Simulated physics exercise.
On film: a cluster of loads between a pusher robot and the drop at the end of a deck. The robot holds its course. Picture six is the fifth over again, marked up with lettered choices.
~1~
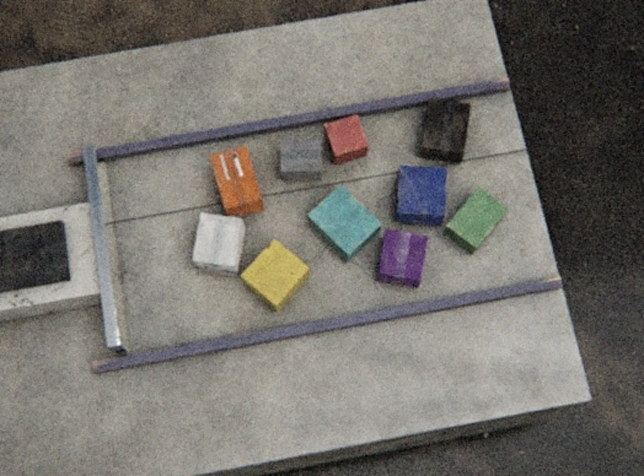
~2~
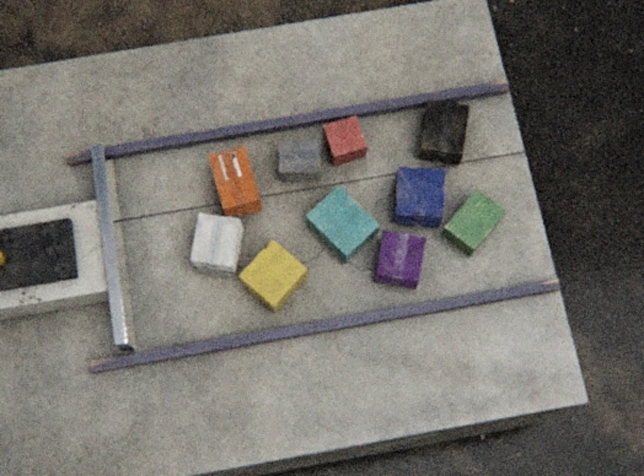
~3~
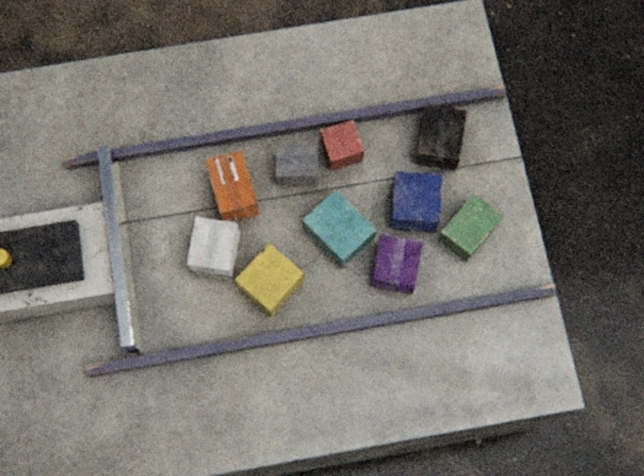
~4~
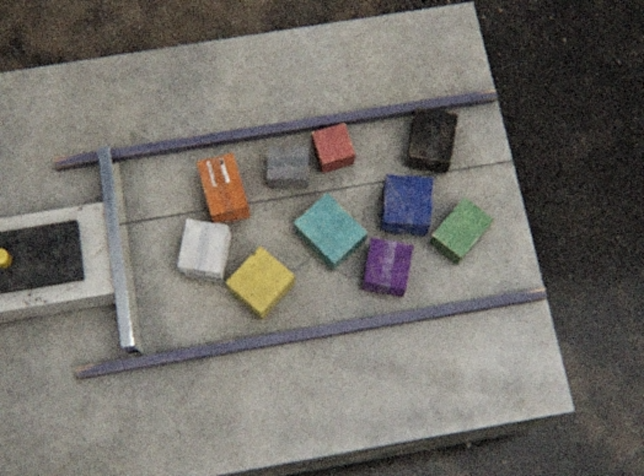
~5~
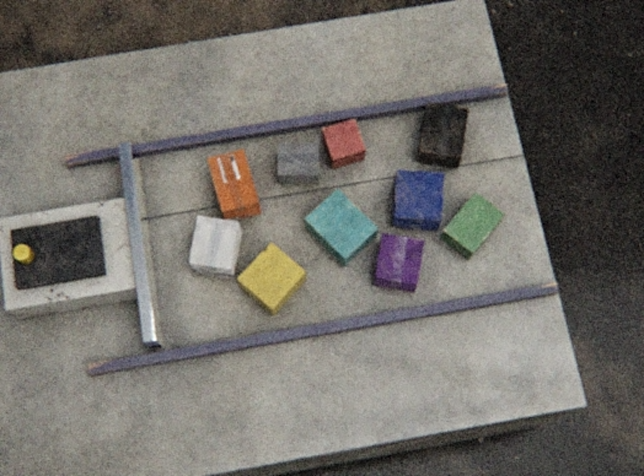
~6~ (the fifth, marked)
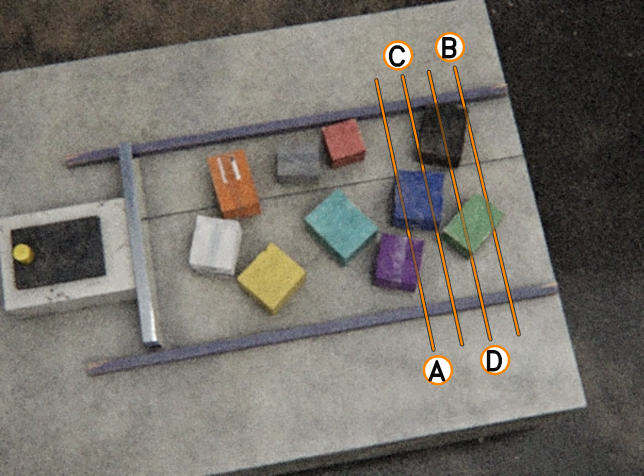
A pale grey deck with dark ground beyond its right edge is seen from high above, slightly tilted. Between two purplish rails sit orange, grey, red and black blocks along the top, with white, yellow, turquoise, purple, blue and green ones below. From the left, a white robot with a dark top pushes its upright bar slowly rightward, narrowing the gap to the motionless blocks, while the camera shifts slightly.
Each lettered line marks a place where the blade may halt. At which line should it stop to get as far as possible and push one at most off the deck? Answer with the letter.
It should halt at A.
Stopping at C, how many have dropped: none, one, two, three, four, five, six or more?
Three.
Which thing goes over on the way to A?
It is the black box.
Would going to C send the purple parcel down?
By then, no.
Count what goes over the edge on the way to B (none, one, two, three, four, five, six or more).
By then, six or more.
On the marked copy, A at (404, 209); B at (485, 195); C at (431, 205); D at (458, 200).
Taking A. A third of the way, robot (163, 234); yellow crate (283, 283); orange parcel (254, 184).
Two thirds of the way, robot (259, 218); black box (455, 133); blue parcel (444, 191).
When it is over, robot (332, 206); black box over the edge; green crate (534, 222); one fallen.
As for the rest, B drops seven; C drops three; D drops four.
